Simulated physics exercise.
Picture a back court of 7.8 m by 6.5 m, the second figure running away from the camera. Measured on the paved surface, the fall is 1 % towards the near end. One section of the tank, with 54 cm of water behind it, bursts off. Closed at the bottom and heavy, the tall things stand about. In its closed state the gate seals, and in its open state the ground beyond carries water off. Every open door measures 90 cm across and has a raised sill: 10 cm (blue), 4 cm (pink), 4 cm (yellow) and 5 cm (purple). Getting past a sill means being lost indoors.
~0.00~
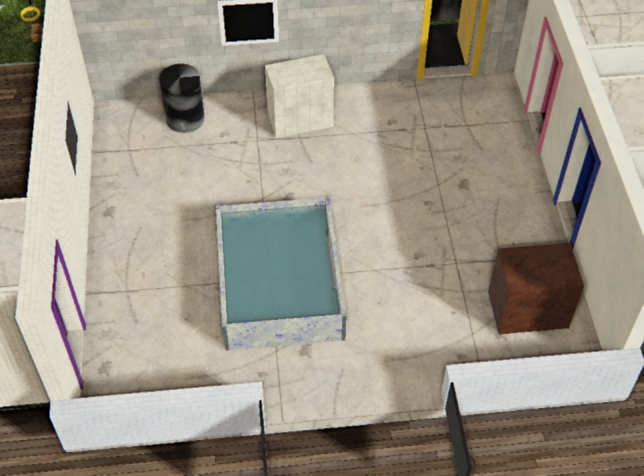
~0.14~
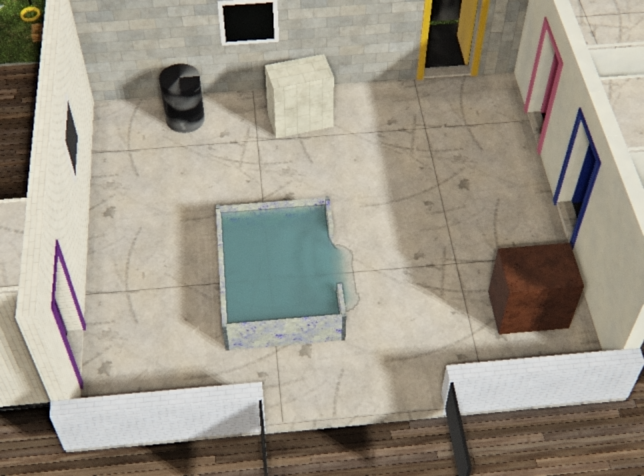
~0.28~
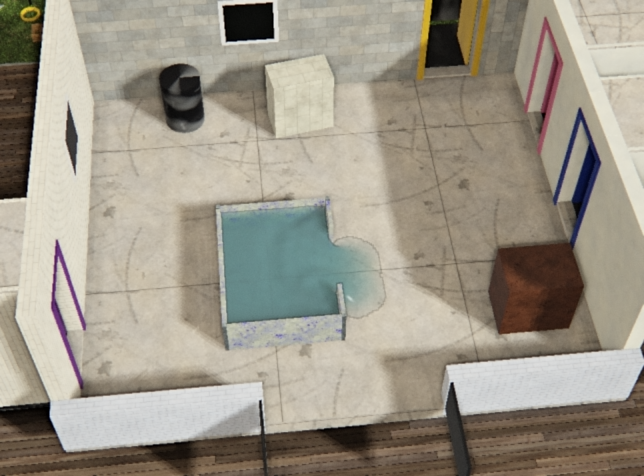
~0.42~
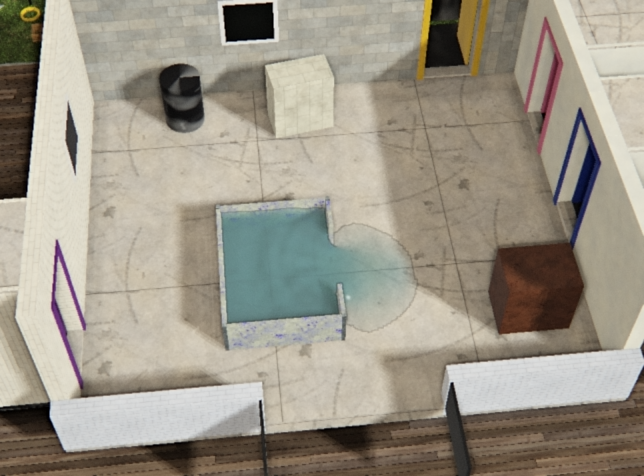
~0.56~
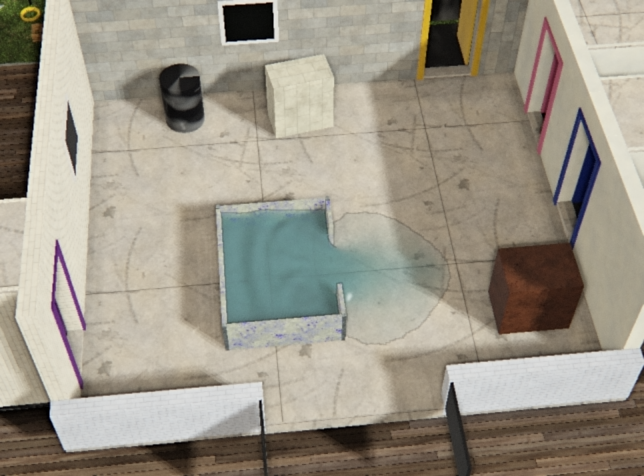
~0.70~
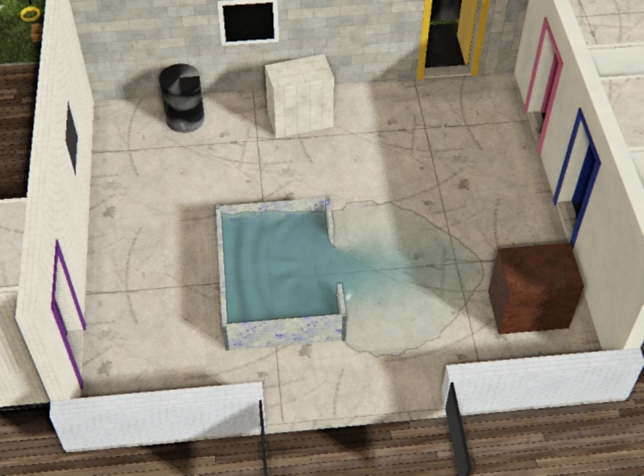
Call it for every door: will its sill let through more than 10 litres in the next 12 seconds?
Blue door - it will, pink door - it will, yellow door - it will, purple door - it will not.
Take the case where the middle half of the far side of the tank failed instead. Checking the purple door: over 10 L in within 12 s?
So, purple door: Within bounds.
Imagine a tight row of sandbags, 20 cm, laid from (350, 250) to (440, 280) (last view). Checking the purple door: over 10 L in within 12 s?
Purple: Within it.
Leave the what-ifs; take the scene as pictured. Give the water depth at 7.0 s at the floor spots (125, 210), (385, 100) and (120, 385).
Reading - approx. 0 / 4 / 0 cm.
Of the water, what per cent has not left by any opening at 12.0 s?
Remaining: Roughly 82 %.
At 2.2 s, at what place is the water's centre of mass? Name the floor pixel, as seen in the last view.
I'd put it close to (368, 276).
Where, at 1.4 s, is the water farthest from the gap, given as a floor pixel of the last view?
Near (560, 225).
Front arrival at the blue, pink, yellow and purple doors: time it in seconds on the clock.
Doors: Blue 1.4 s / pink 2.4 s / yellow 4.0 s / purple 9.5 s.
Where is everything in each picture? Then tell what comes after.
The tank at (279, 262) is whole and still, 54 cm deep, in the first frame.
The front is at (337, 249), 0.6 m from the gap at (333, 272); 0.2 m2 of floor is under water; 54 cm left at the back of the tank, in the second frame.
The front is at (376, 305), 0.8 m from the gap at (333, 273); 0.8 m2 of floor is under water; 54 cm left at the back of the tank, in the third frame.
Water pours out at (333, 273) and has run 1.2 m, to (411, 286); typically 6 cm deep outside, 54 cm at the tank's back, in the fourth frame.
Water pours out at (333, 273) and has run 1.8 m, to (440, 261); typically 5 cm deep outside, 50 cm at the tank's back, in the fifth frame.
Water pours out at (333, 272) and has run 2.3 m, to (477, 274); typically 4 cm deep outside, 46 cm at the tank's back, in the sixth frame.
After 1.4 s water covers 20 % of the floor and is deepest (27 cm) near (349, 278); blue door 6 cm at the sill, 0 L in, pink door not reached, yellow door not reached, purple door not reached.
After 2.2 s water covers 30 % of the floor and is deepest (24 cm) near (571, 260); blue door 20 cm at the sill, 17 L in, pink door not reached, yellow door not reached, purple door not reached.
After 3.5 s water covers 35 % of the floor and is deepest (20 cm) near (584, 379); blue door 16 cm at the sill, 57 L in, pink door 8 cm at the sill, 8 L in, yellow door not reached, purple door not reached.
After 7.0 s water covers 55 % of the floor and is deepest (12 cm) near (560, 381); blue door 9 cm at the sill, 79 L in, pink door 5 cm at the sill, 18 L in, yellow door 7 cm at the sill, 17 L in, purple door not reached.
After 12.0 s water covers 75 % of the floor and is deepest (8 cm) near (500, 386); blue door 4 cm at the sill, 79 L in, pink door 5 cm at the sill, 26 L in, yellow door 3 cm at the sill, 25 L in, purple door 4 cm at the sill, 0 L in.
